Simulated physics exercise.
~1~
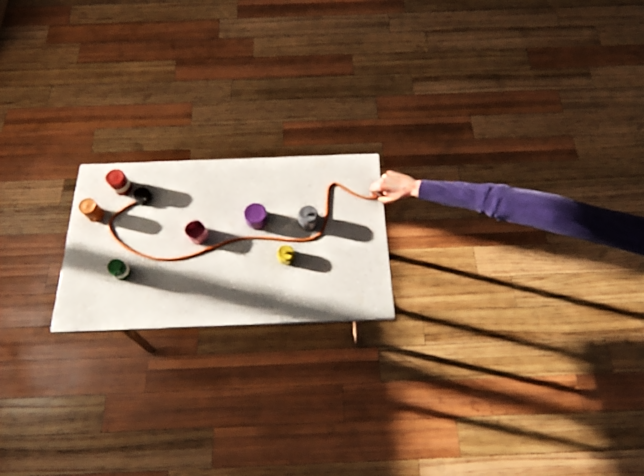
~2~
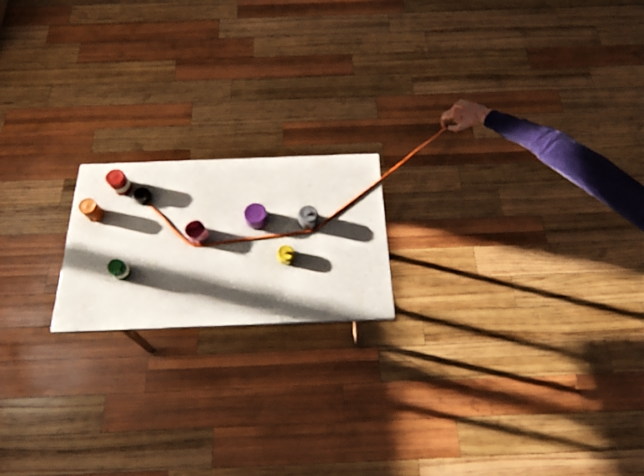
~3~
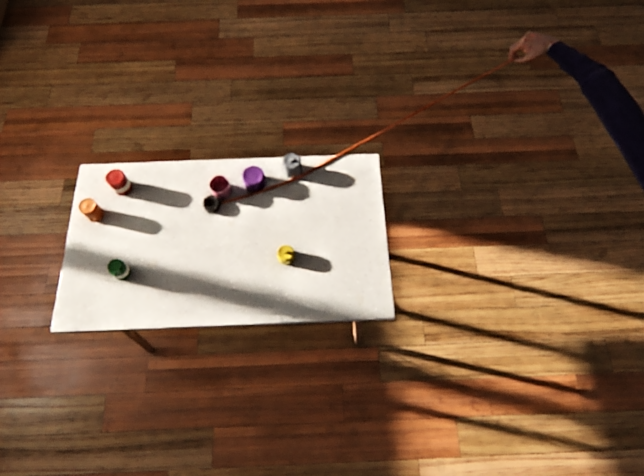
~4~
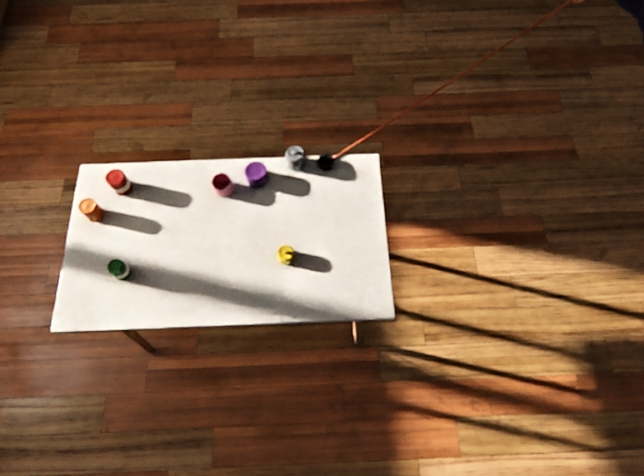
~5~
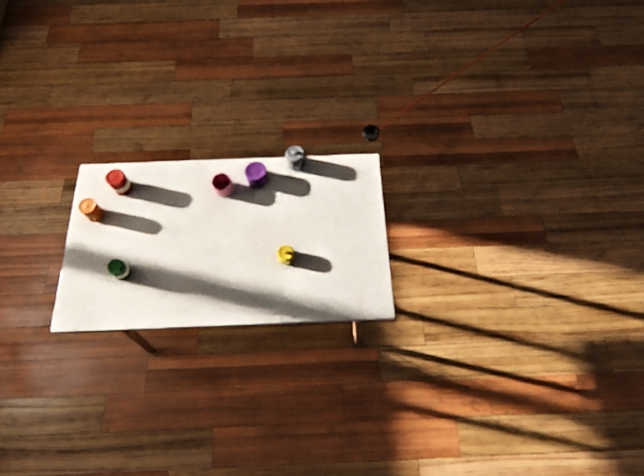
A hand pulls an orange cord, shifting three containers and dragging a black object off the table.
